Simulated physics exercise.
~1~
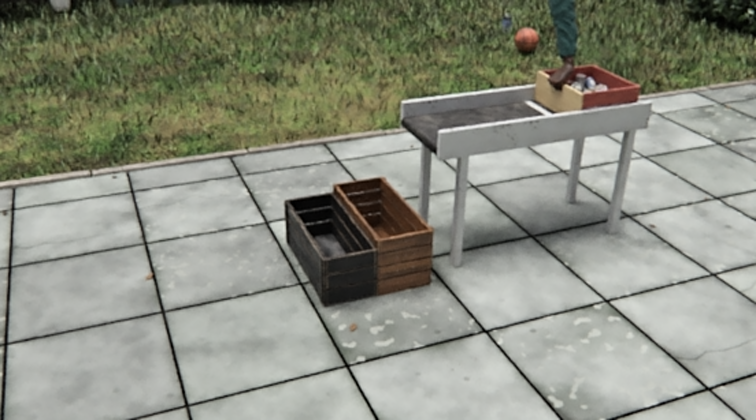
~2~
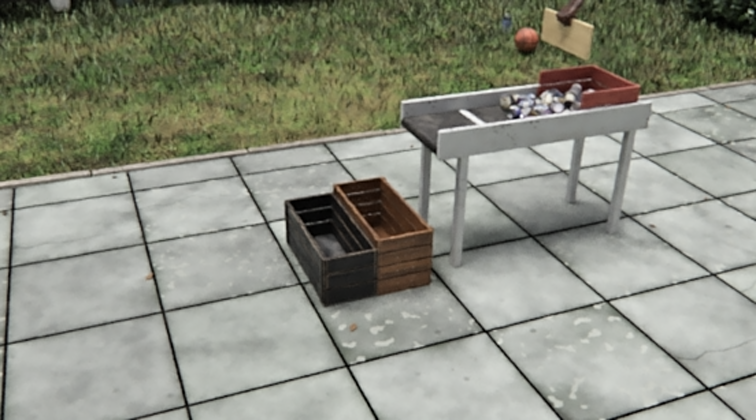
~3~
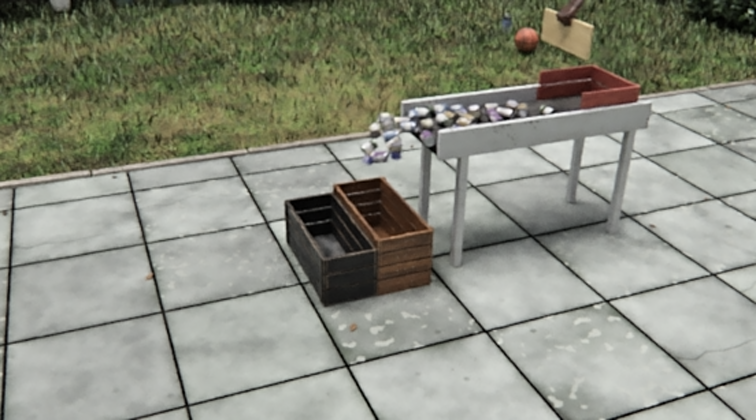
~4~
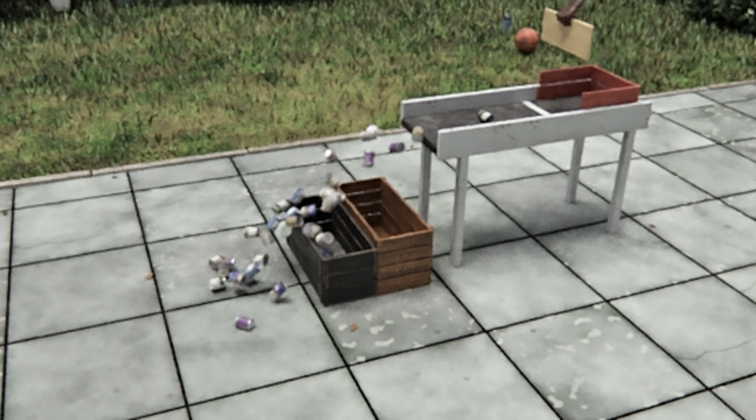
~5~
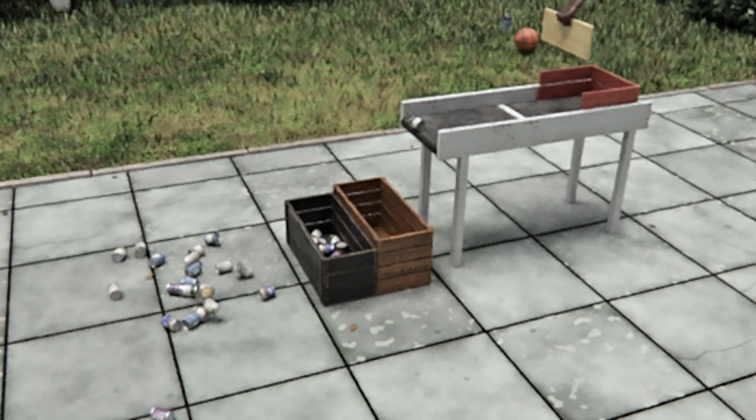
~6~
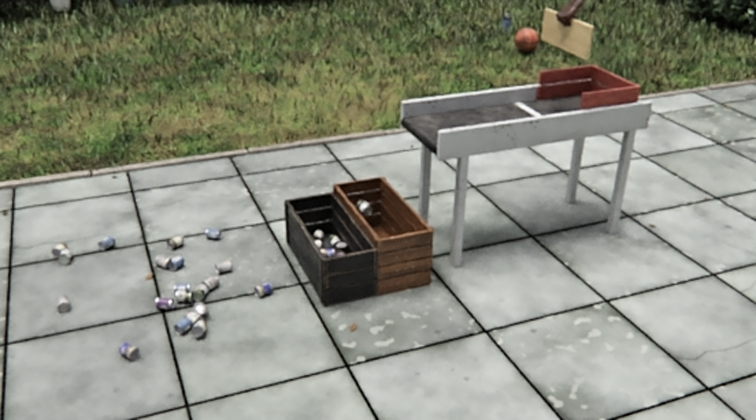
Small tins riding a belt leftward after a gate lifts, tumbling off and ending scattered on paving and in a black bin.
